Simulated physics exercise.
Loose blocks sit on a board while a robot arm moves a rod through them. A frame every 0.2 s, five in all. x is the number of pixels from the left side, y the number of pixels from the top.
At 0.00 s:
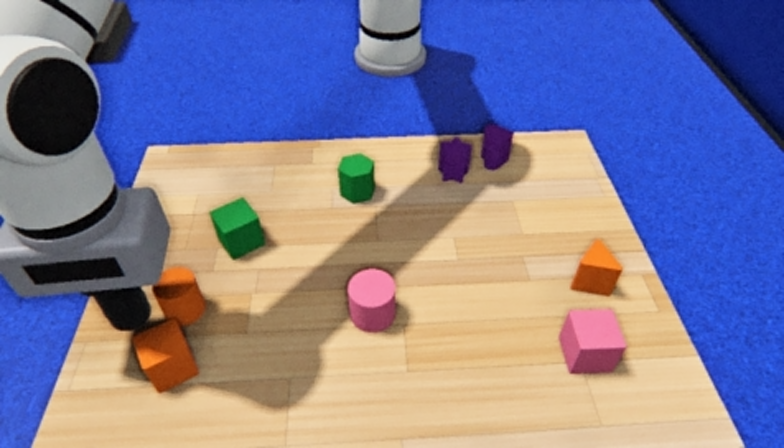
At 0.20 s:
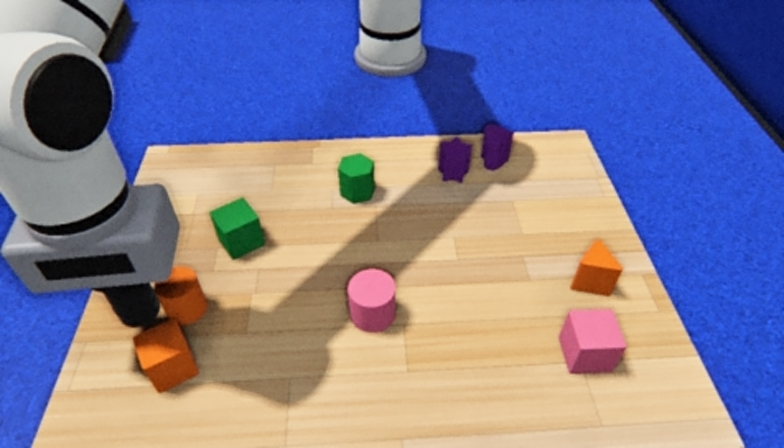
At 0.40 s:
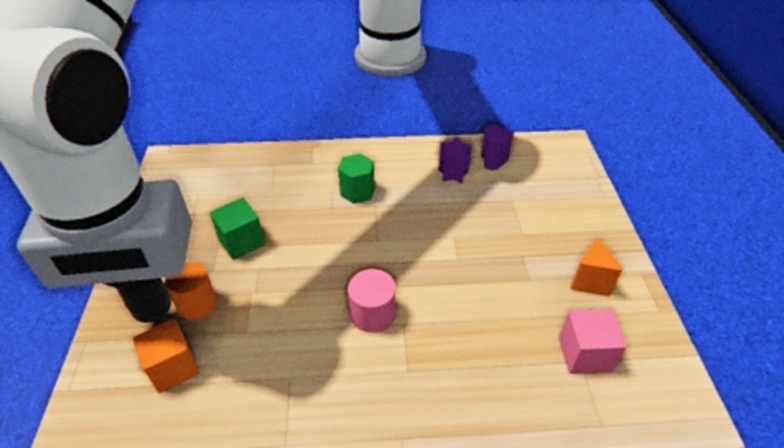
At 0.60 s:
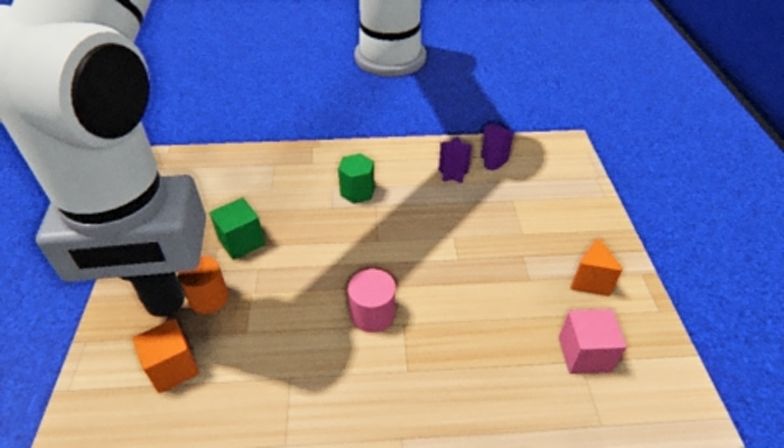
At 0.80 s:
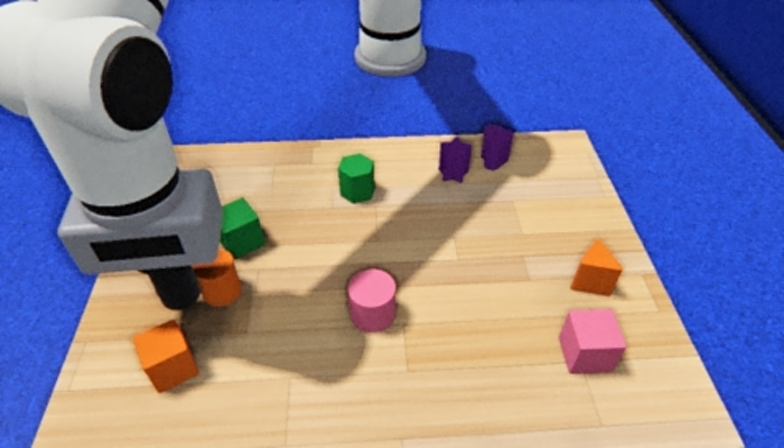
On a wooden board over a blue surface, a robot arm moved its black rod to the right, nudging an orange round block a short way toward the green cube while the other blocks stayed put.
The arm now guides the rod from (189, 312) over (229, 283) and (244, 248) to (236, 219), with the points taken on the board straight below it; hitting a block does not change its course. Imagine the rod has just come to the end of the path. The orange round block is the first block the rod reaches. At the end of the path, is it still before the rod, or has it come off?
The rod no longer has it in front.
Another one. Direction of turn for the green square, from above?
From above, it turns clockwise.
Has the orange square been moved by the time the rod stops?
Going by the path, no.
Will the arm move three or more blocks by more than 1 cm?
No, that is not what happens.
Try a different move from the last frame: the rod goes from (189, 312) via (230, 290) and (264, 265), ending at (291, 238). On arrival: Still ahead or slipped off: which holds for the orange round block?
Before the rod.
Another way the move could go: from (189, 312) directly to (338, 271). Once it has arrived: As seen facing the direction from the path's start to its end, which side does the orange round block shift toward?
To the left.
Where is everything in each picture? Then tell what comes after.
The first picture shows tip of the rod (132, 316), middles of tops, orange square (159, 343), orange round block (173, 283), green square (234, 214).
The second picture shows rod (141, 312), nothing pushed.
The third picture shows rod (152, 308), orange round block (186, 277).
The fourth picture shows rod (166, 302), orange round block (198, 271).
The fifth picture shows rod (182, 296), orange square (159, 343), orange round block (212, 264), green square (234, 214).
The first path, step by step. One third of the way, rod (223, 266); orange round block (254, 237).
Two thirds of the way, rod (239, 231); orange round block (274, 221); green square (236, 195), turned 15° clockwise.
At the end, rod (231, 202); orange square unmoved; orange round block (274, 221); green square (235, 168), turned 40° clockwise.
